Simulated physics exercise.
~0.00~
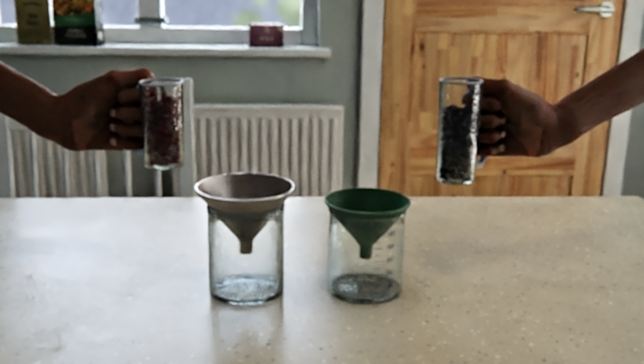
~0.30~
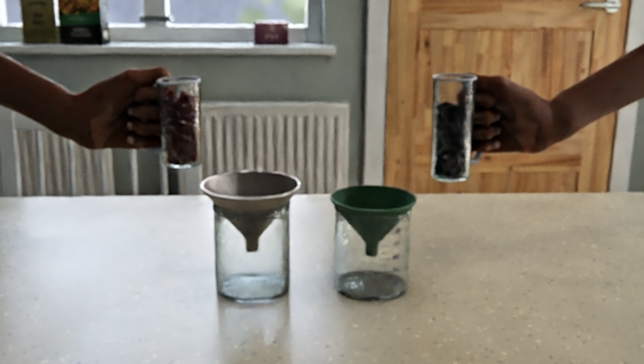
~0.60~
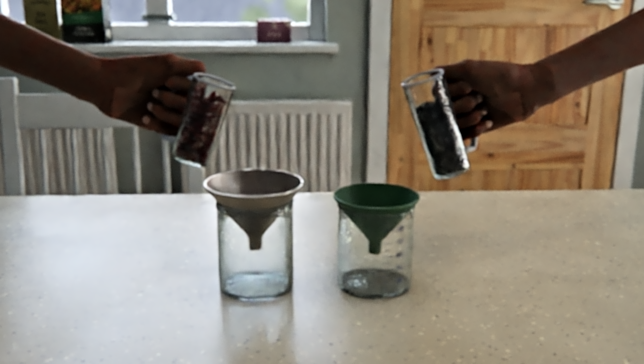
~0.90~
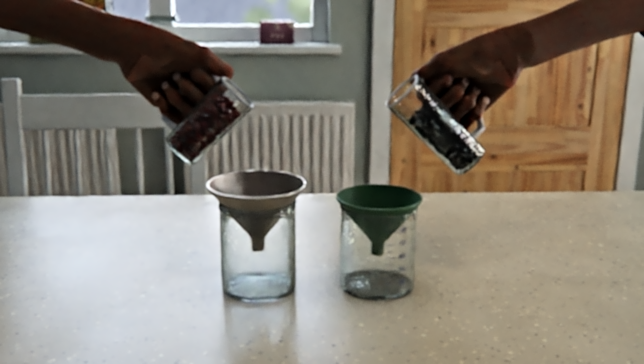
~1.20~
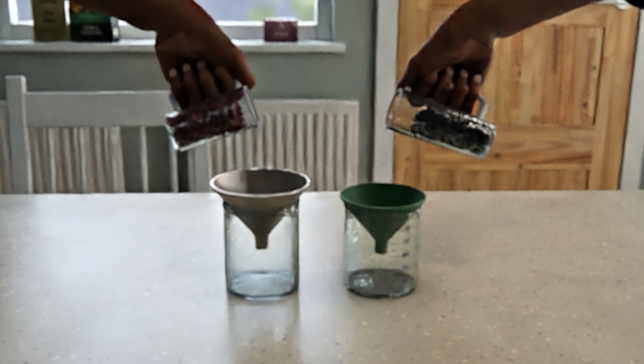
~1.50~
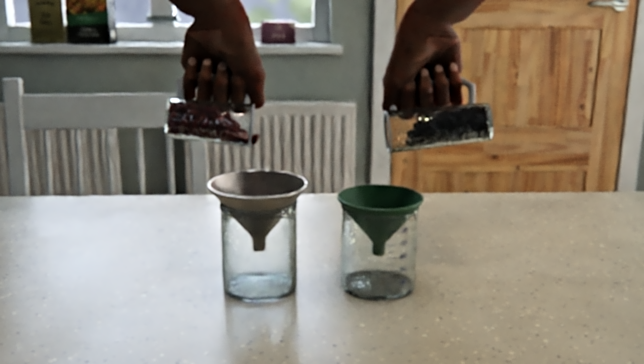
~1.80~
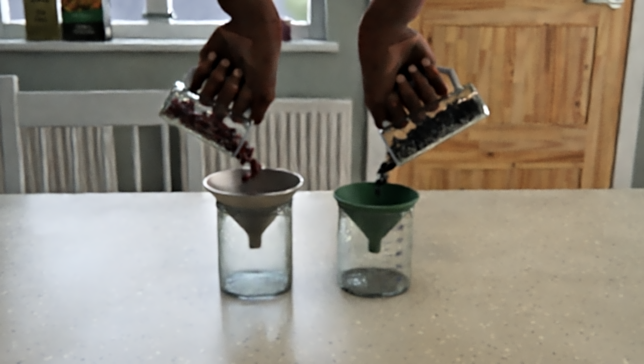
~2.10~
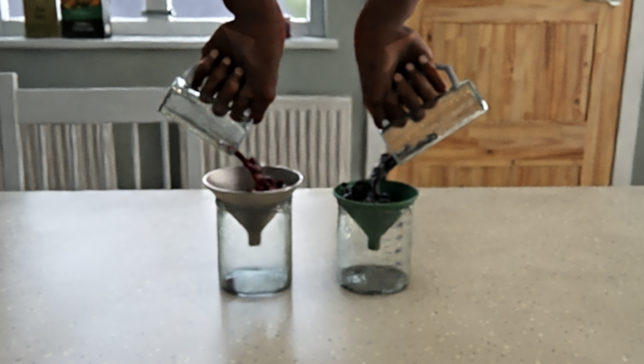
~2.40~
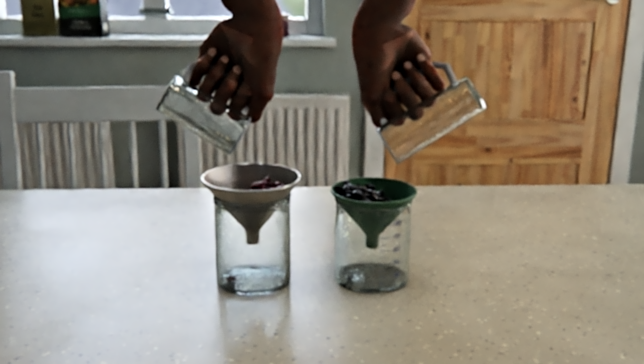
In a kitchen, two hands tipped glass cups of dark red and black pieces over a grey funnel and a green one set in clear jars, emptying both cups, and nearly all the pieces stayed stuck in the funnels.
